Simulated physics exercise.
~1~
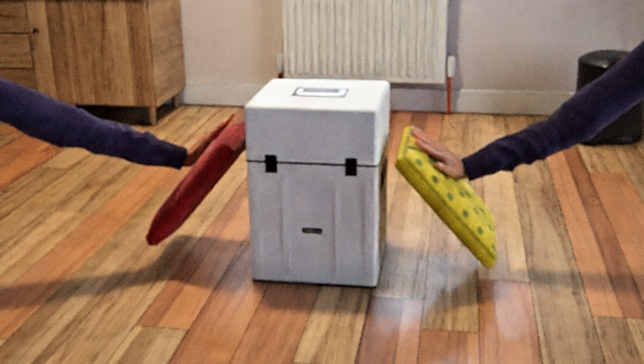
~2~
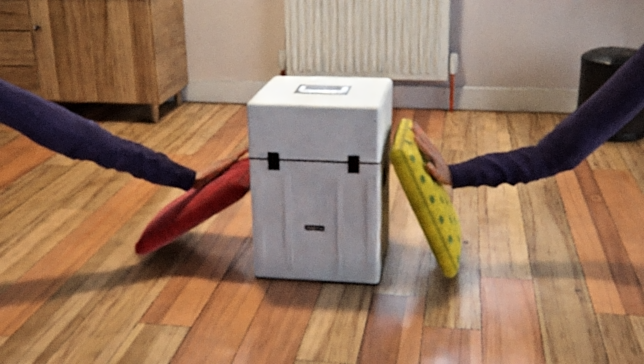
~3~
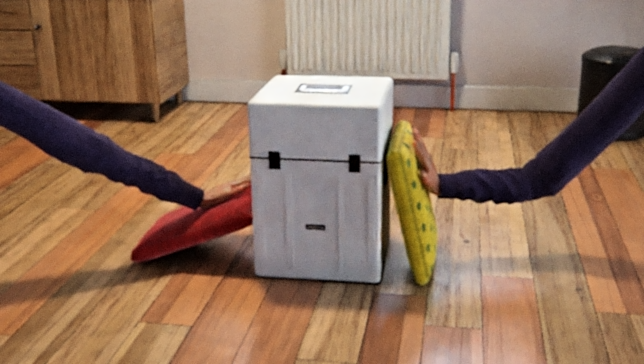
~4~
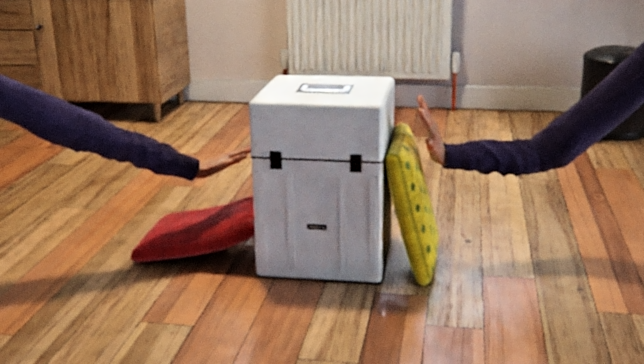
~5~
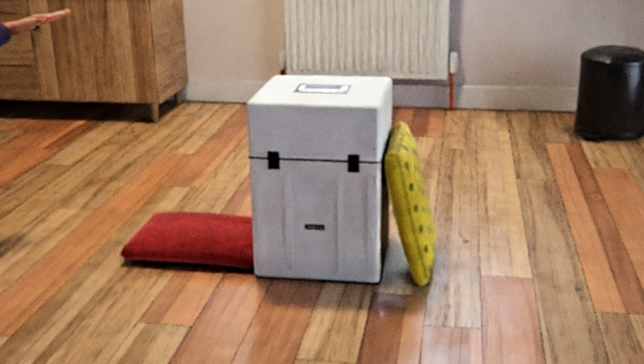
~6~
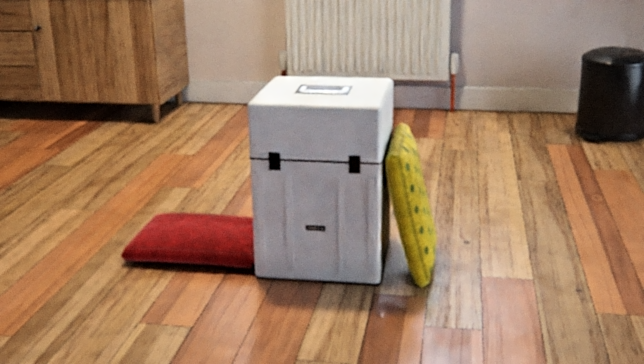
A red pillow and a yellow pillow are held on edge by two hands, one on each side of a white chest standing on a wooden floor. The hand on the left lowers the red pillow toward the floor beside the chest, while the other brings the yellow one in against the right side. Both hands then let go and draw back. The red pillow slumps down until it lies flat on the floorboards. The yellow pillow stays upright, still leaning against the chest after the arms have left.
